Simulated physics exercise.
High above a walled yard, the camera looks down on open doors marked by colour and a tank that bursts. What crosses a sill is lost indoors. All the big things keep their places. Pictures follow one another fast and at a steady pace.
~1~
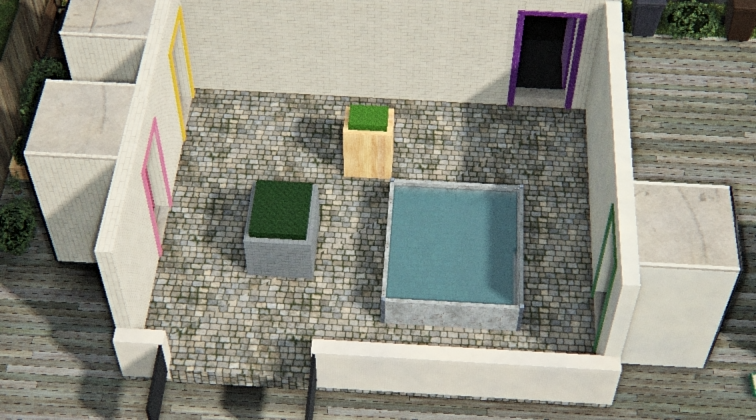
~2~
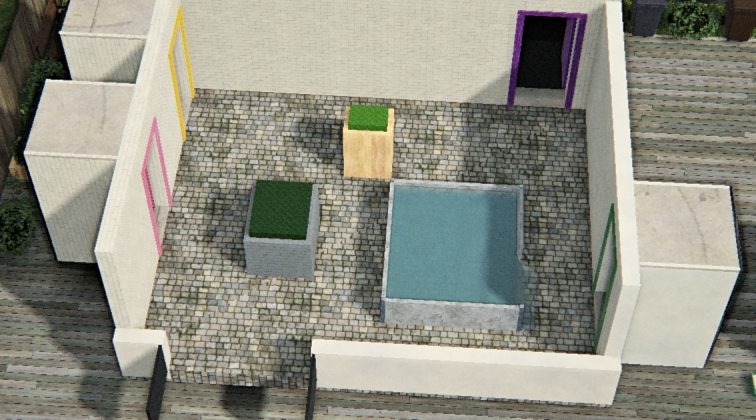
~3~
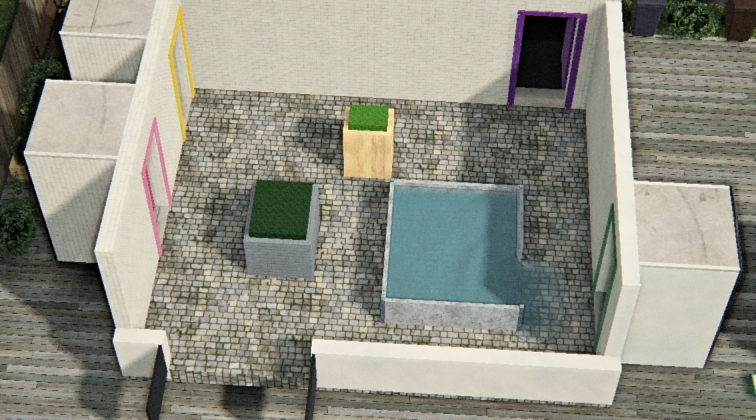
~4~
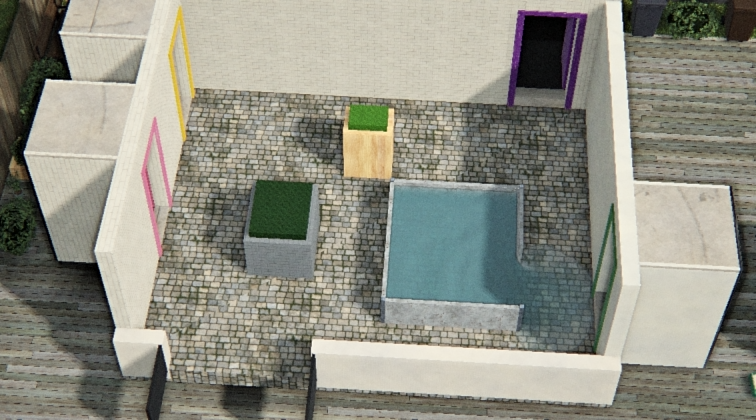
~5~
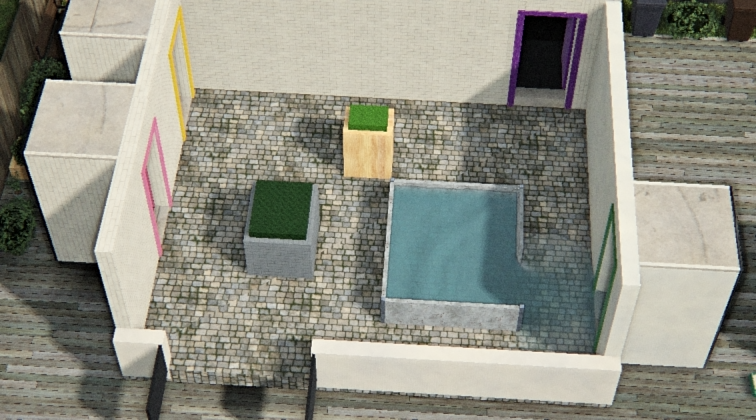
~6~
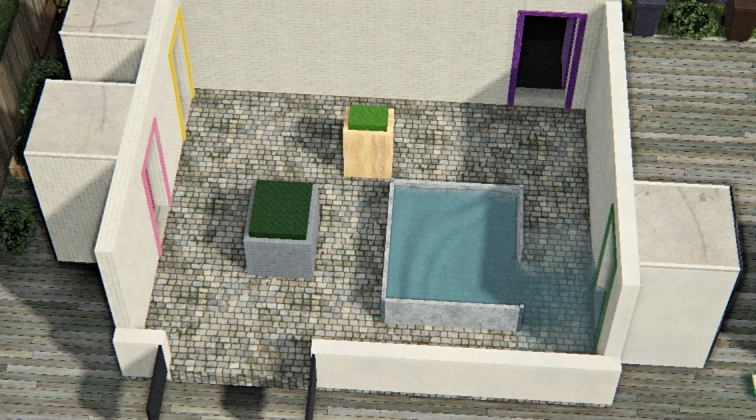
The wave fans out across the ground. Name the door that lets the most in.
Green.
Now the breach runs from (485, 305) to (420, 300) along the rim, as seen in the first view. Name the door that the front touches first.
My pick is the green-painted one.
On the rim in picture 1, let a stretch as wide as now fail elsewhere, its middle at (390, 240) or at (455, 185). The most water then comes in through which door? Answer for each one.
I'd pick the yellow one for the first case and the yellow door for the second.
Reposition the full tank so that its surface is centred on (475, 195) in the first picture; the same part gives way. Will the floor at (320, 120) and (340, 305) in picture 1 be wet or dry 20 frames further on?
Well, the first point ends up unwetted, and the second one ends up swamped.
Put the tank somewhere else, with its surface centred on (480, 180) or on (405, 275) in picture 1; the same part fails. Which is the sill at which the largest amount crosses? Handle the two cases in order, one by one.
In turn: The yellow-painted one, then the green door.
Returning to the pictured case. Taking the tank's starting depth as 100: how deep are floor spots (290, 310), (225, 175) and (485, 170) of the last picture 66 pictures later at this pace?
The depths come to near 6, 8 and 6 per cent respectively.
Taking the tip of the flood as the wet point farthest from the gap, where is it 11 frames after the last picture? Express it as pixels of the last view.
Somewhere about (578, 116).
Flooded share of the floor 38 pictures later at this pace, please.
Near 65 in a hundred.
A moment on, water covers 10 % of the floor; purple door not reached, yellow door not reached, green door some in, pink door not reached.
Next, water covers 25 % of the floor; purple door not reached, yellow door not reached, green door a lot in, pink door not reached.
Then, water covers 40 % of the floor; purple door wet at the sill, nothing in, yellow door not reached, green door a lot in, pink door not reached.
Later, water covers 65 % of the floor; purple door wet at the sill, nothing in, yellow door not reached, green door a lot in, pink door wet at the sill, nothing in.
In the end, water covers 90 % of the floor; purple door wet at the sill, nothing in, yellow door some in, green door a lot in, pink door a trickle in; the green door has let in the most.
